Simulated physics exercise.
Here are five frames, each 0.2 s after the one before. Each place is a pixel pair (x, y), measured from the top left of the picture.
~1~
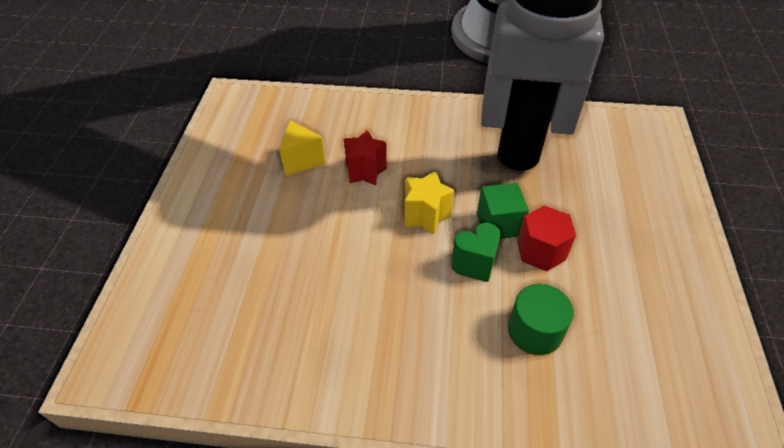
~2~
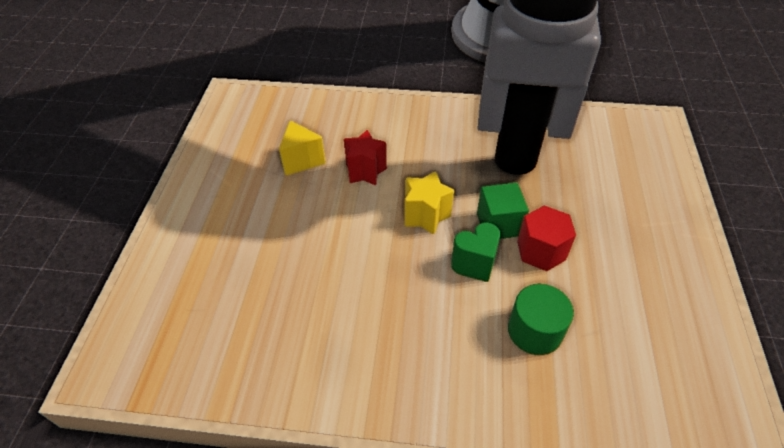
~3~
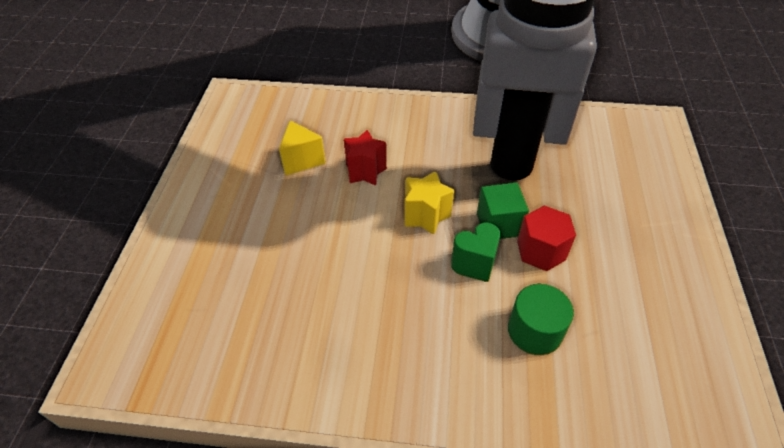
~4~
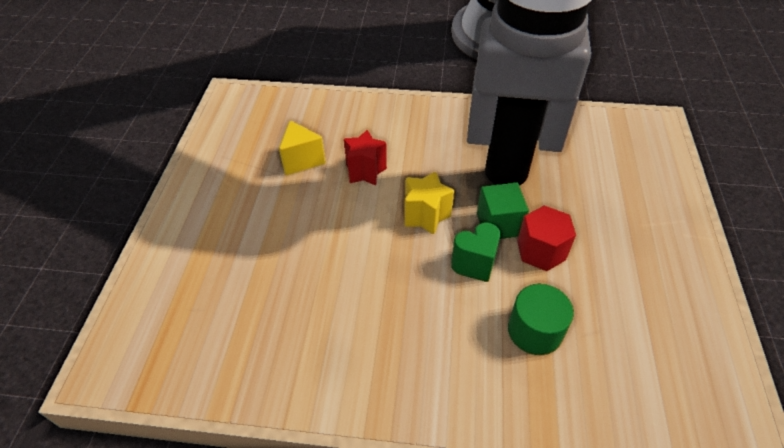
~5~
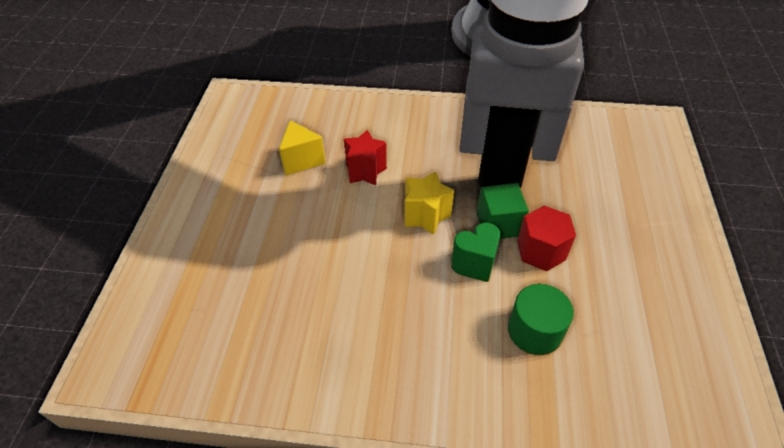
The black-tipped pusher moves slightly down and left toward the green block among still blocks.
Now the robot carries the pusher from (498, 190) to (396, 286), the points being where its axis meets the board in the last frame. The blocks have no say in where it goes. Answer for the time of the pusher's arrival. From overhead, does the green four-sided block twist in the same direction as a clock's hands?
Short answer: No.
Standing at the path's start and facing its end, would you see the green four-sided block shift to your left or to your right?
It's going to go left.
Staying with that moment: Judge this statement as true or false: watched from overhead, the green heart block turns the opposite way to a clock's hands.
That is false.
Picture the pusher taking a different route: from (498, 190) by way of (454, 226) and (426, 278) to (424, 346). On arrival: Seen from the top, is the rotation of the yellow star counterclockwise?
Final answer: No.
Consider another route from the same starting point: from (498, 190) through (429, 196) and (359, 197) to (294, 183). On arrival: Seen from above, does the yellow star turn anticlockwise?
Yes
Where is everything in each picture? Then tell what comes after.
In the first picture, lower end of the pusher at (518, 156), tops of blocks, yellow star at (427, 189), green heart block at (480, 239), green four-sided block at (505, 198), red six-sided block at (550, 225).
In the second picture, pusher at (516, 160), blocks as before.
In the third picture, pusher at (512, 166), blocks as before.
In the fourth picture, pusher at (506, 173), blocks as before.
In the fifth picture, pusher at (500, 181), yellow star at (427, 189), green heart block at (480, 239), green four-sided block at (505, 198), red six-sided block at (550, 225).
The first path, step by step. One third of the way, pusher at (468, 211); yellow star at (420, 190), turned 15° clockwise; green heart block at (478, 251), turned 35° clockwise; green four-sided block at (501, 222), turned 35° anticlockwise; red six-sided block at (554, 230), turned 15° anticlockwise.
Two thirds of the way, pusher at (434, 242); yellow star at (407, 197), turned 80° clockwise; green heart block at (478, 251), turned 35° clockwise; green four-sided block at (501, 222), turned 40° anticlockwise; red six-sided block at (554, 230), turned 15° anticlockwise.
At the end, pusher at (396, 277); yellow star at (406, 197), turned 80° clockwise; green heart block at (478, 251), turned 35° clockwise; green four-sided block at (501, 222), turned 40° anticlockwise; red six-sided block at (554, 230), turned 15° anticlockwise.
